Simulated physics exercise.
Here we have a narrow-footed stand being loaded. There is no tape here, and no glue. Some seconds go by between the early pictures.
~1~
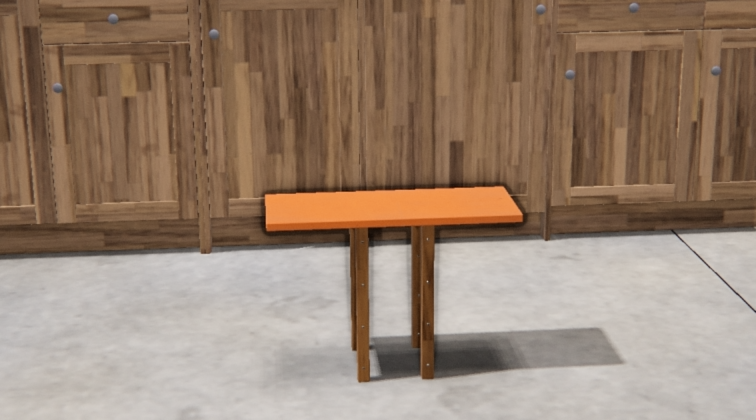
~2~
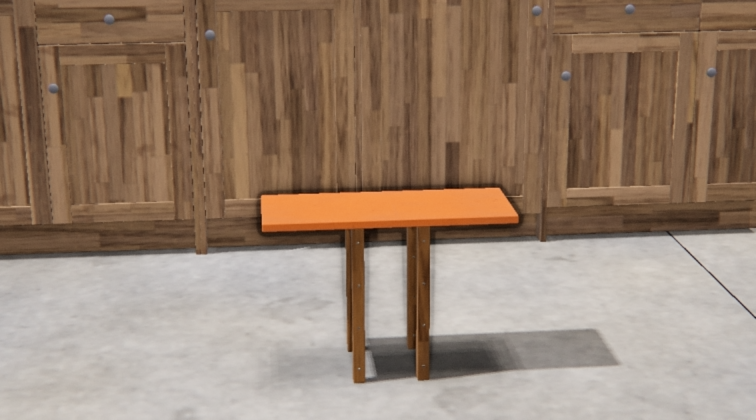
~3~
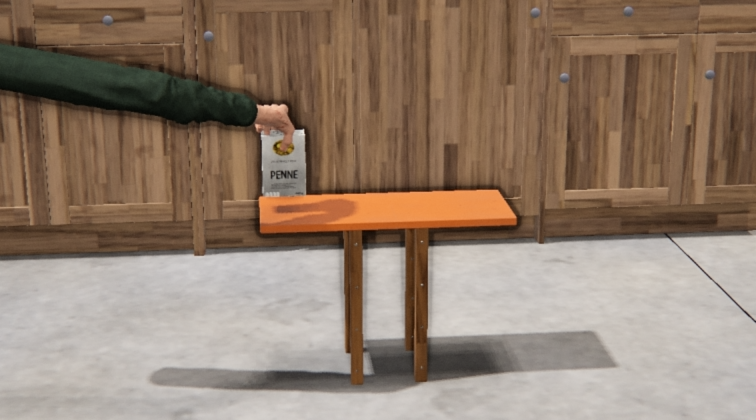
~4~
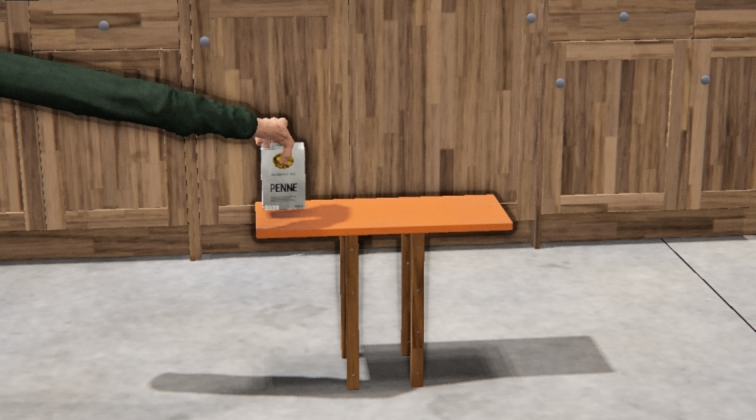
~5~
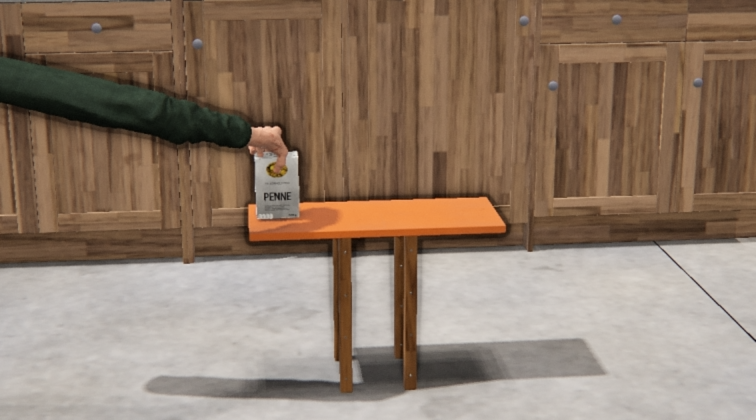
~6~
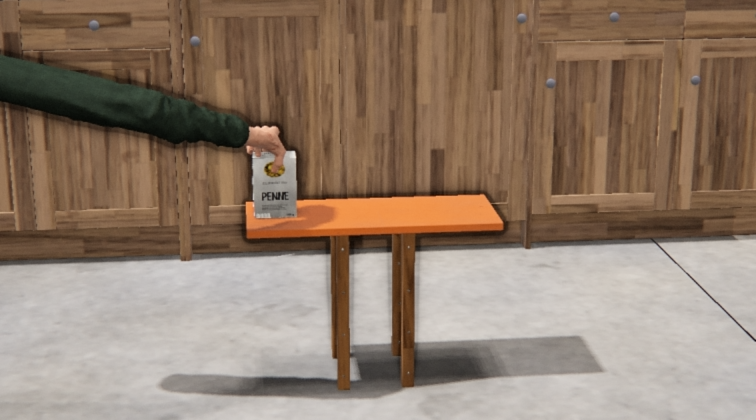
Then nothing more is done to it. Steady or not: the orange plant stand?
What you'd see is that the orange plant stand keeps its balance.
Then, 0.74 s later than the last frame, orange plant stand at rest near (371, 216).
When it is over, the orange plant stand holds firm, near (371, 216).
